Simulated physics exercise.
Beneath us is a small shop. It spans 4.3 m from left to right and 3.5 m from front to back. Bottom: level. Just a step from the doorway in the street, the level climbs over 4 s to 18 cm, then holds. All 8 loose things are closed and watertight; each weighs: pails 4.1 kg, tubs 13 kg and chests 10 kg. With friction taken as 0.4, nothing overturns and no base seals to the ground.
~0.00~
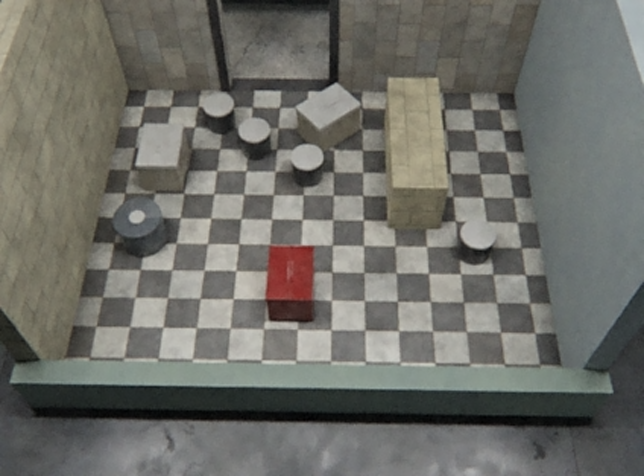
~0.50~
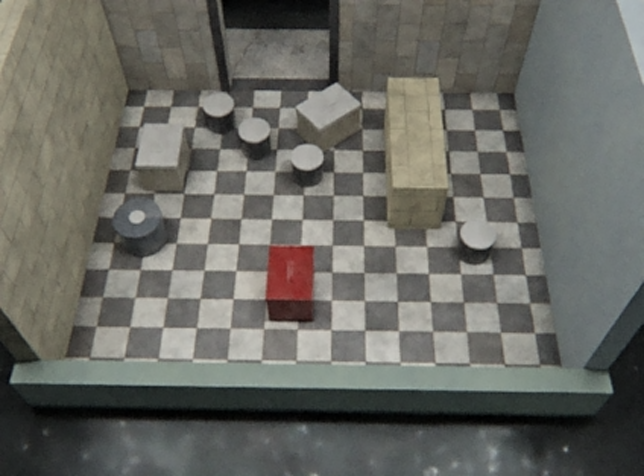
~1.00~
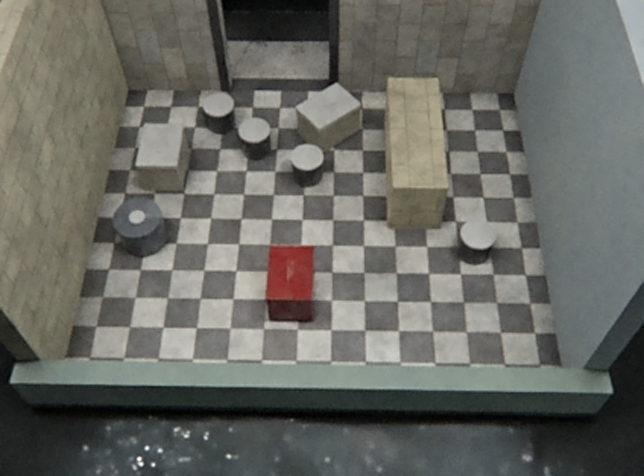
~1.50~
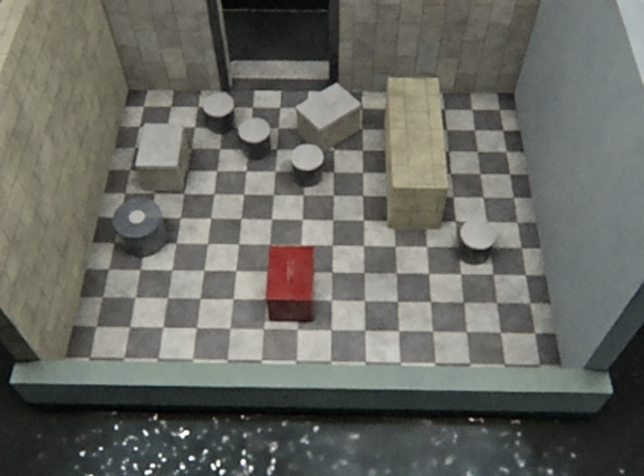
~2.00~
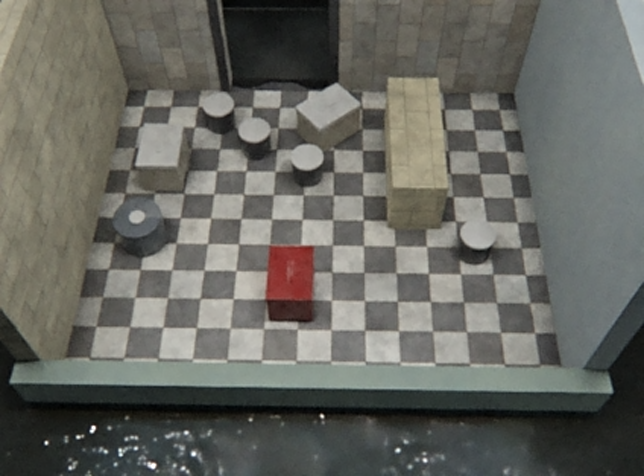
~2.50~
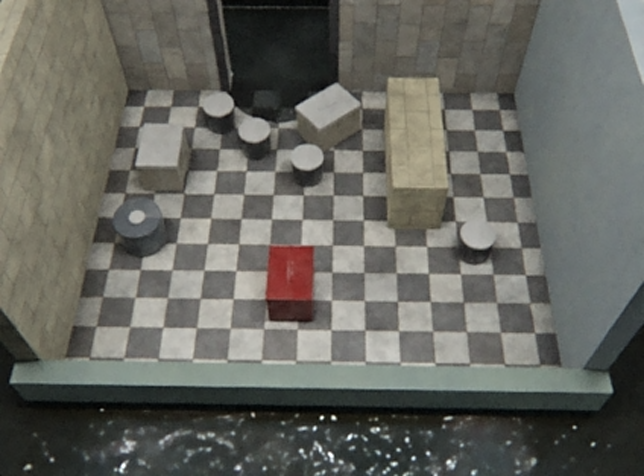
Dark water rises outside the small shop and begins wetting the checkered floor at the doorway.
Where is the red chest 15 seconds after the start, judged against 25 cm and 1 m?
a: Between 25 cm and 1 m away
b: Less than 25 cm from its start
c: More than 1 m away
c.
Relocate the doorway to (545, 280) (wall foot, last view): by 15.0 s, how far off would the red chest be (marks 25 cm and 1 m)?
Note: Red chest displaced a long way.
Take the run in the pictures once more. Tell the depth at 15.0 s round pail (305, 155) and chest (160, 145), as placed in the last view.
Around 7 cm and 8 cm.
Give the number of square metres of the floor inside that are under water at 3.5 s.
Close to 1.5 m2, I'd say.
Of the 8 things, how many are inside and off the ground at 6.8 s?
I count 3.
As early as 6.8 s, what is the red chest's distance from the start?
Displacement by then near 60 cm.
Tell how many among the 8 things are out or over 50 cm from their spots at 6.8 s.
It comes to 5.
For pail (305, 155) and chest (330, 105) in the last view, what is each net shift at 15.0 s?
First 200 cm, then 150 cm.
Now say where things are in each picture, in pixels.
In the first frame, the red chest at (290, 272) rests on the ground; water covers 0.0 m2; 0 of 8 have shifted.
In the second frame, the red chest at (290, 272) rests on the ground; 0.0 m2 under water; 0 of 8 have shifted.
In the third frame, the red chest at (290, 272), on the bottom; water covers 0.0 m2; 0 of 8 have shifted.
In the fourth frame, the red chest at (290, 272), on the bottom; 0.0 m2 under water; 0 of 8 have shifted.
In the fifth frame, the red chest at (290, 272), on the bottom; 0.0 m2 under water; 0 of 8 have shifted.
In the sixth frame, the red chest at (290, 272), on the bottom; 0.3 m2 under water; 0 of 8 have shifted.
After 3.5 s the red chest is near (290, 272), 0.0 m from its start, aground; 0 afloat.
After 6.8 s the red chest is near (303, 332), 0.6 m from its start, afloat; 3 afloat.
After 11.0 s the red chest is near (529, 229), 2.2 m from its start, afloat; 6 afloat.
After 15.0 s the red chest is near (452, 81), 2.8 m from its start, afloat; 8 afloat.
